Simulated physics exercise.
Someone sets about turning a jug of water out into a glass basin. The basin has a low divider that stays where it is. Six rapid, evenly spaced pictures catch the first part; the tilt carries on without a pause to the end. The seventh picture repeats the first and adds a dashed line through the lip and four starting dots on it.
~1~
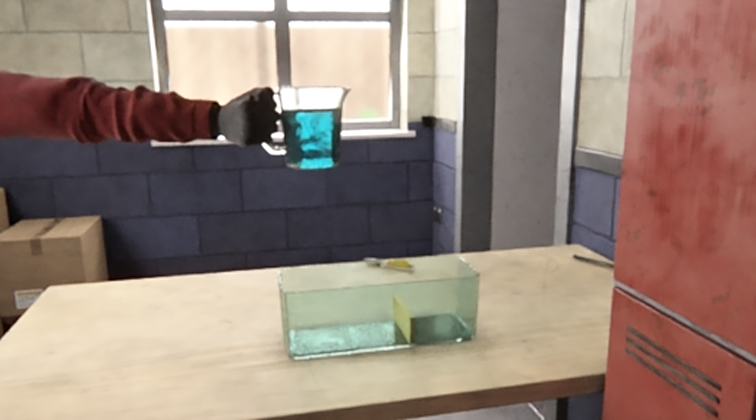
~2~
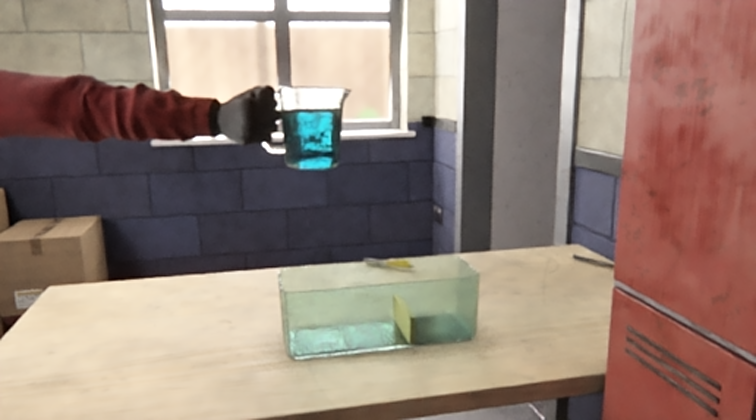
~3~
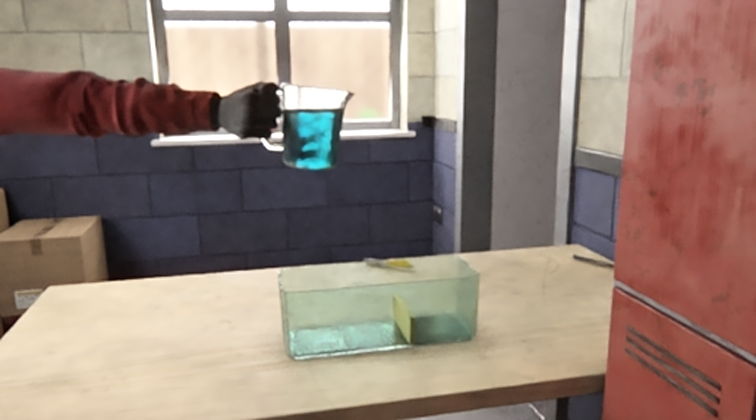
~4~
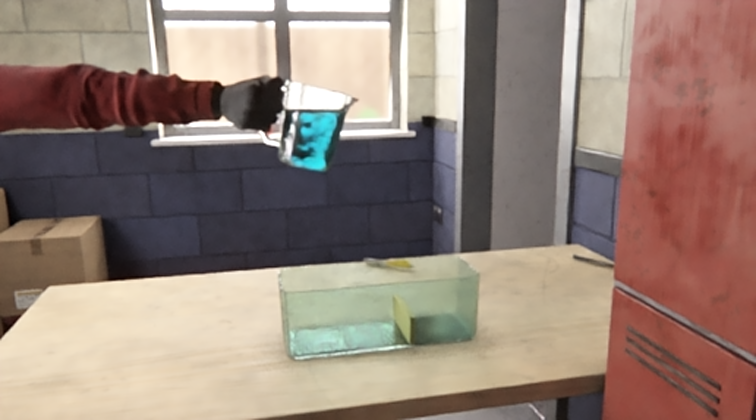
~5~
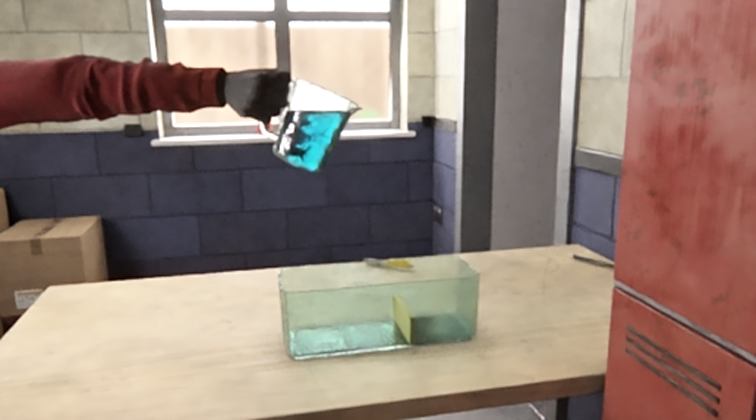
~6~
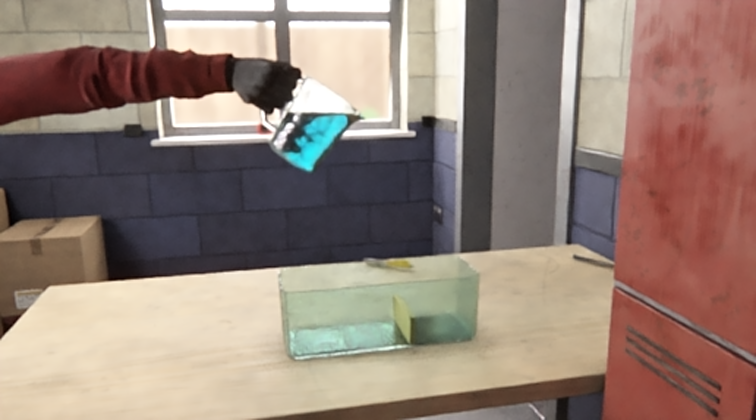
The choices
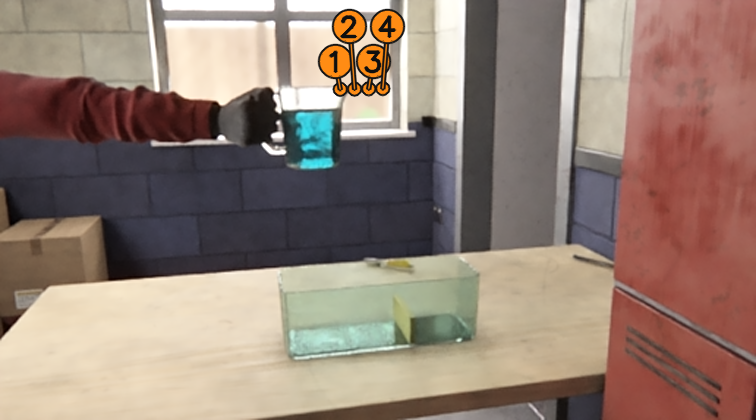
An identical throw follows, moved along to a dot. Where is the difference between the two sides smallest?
1 works best here.
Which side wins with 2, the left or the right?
The right one.
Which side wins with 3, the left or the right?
More ends on the right.
On the marked copy, 1 at (340, 89); 2 at (354, 89); 3 at (368, 88); 4 at (382, 88).
If 1 is chosen, about 54 % ends left of the wall and 43 % right of it; 3 % is lost outside.
If 2 is chosen, about 21 % ends left of the wall and 77 % right of it.
If 3 is chosen, about 7 % ends left of the wall and 89 % right of it; 4 % is lost outside.
If 4 is chosen, about 20 % ends left of the wall and 73 % right of it; 7 % is lost outside.
